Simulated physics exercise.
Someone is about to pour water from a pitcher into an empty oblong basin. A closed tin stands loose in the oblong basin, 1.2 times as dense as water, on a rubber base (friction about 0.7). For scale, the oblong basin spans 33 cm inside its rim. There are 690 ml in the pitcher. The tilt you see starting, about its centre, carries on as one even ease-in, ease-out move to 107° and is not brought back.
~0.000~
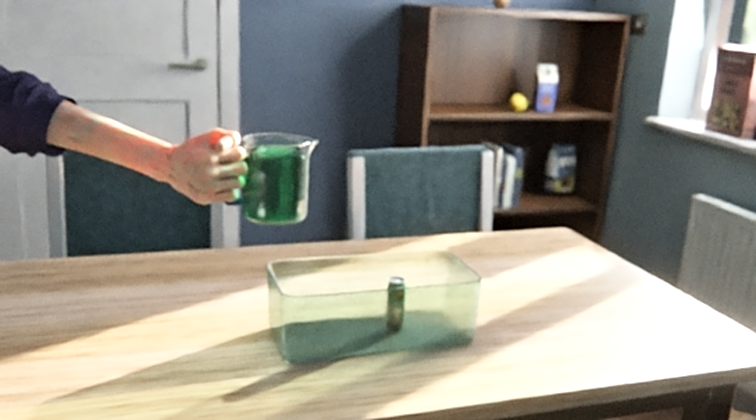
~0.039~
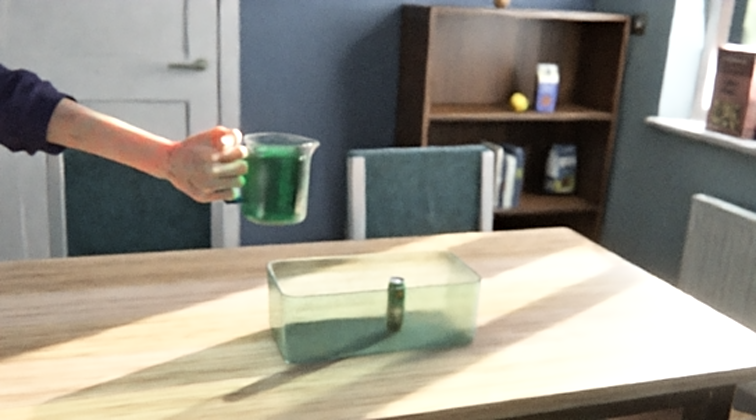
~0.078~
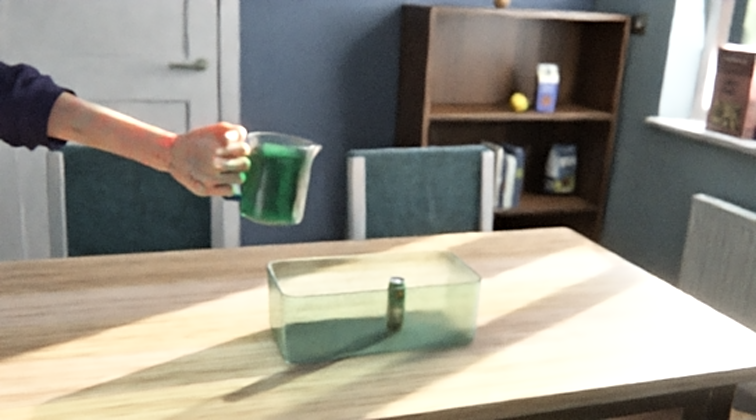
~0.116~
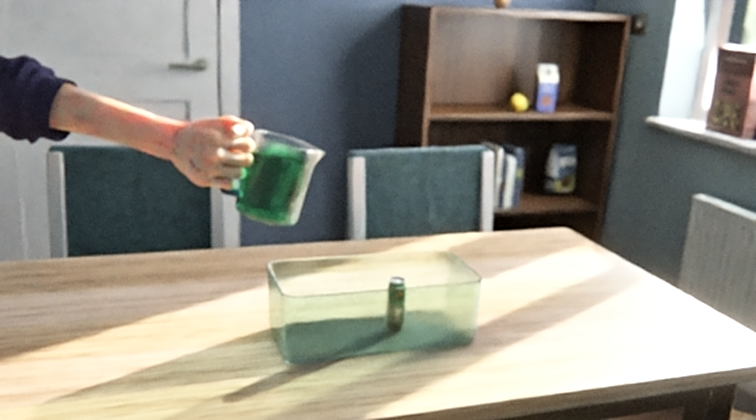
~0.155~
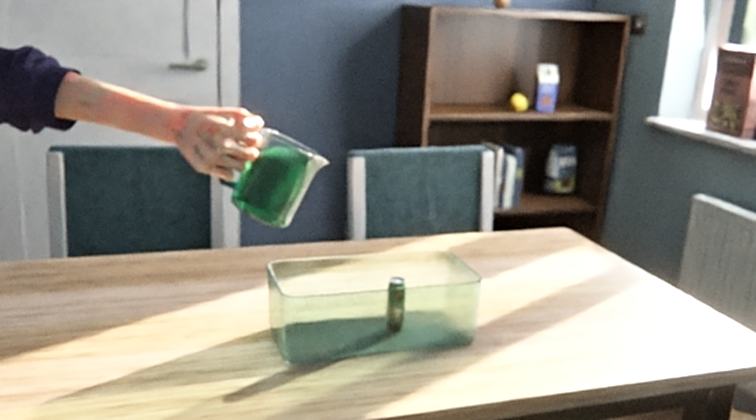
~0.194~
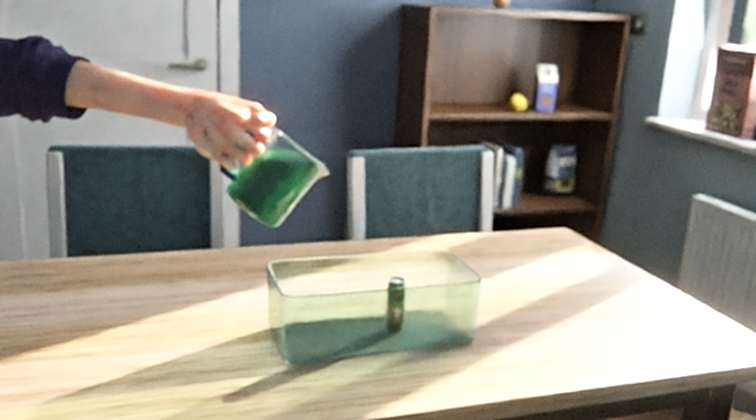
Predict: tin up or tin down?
The tin stays up.
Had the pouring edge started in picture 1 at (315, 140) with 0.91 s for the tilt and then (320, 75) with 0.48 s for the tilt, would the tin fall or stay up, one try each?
First it remains upright; then it goes over.
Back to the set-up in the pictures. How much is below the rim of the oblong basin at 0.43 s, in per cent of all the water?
About 14 per cent.
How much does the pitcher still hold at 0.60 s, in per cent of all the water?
Near 14 in a hundred.
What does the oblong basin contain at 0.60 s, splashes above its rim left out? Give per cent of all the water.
Near 64 in a hundred.
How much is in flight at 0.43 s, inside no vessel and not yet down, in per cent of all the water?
Some 32 per cent.
Then, 0.43 s in, the tilt is 104° and 53 per cent is still to pour; the tin stands where it began.
Then, 0.60 s in, the tilt is 107° and 15 per cent is still to pour; the tin stands where it began.
Then, 0.78 s in, the tilt is 107° and 3 per cent is still to pour; the tin stands where it began.
Then, 0.98 s in, the tilt is 107° and 0 per cent is still to pour; the tin stands where it began.
Finally, the tin stands where it began.
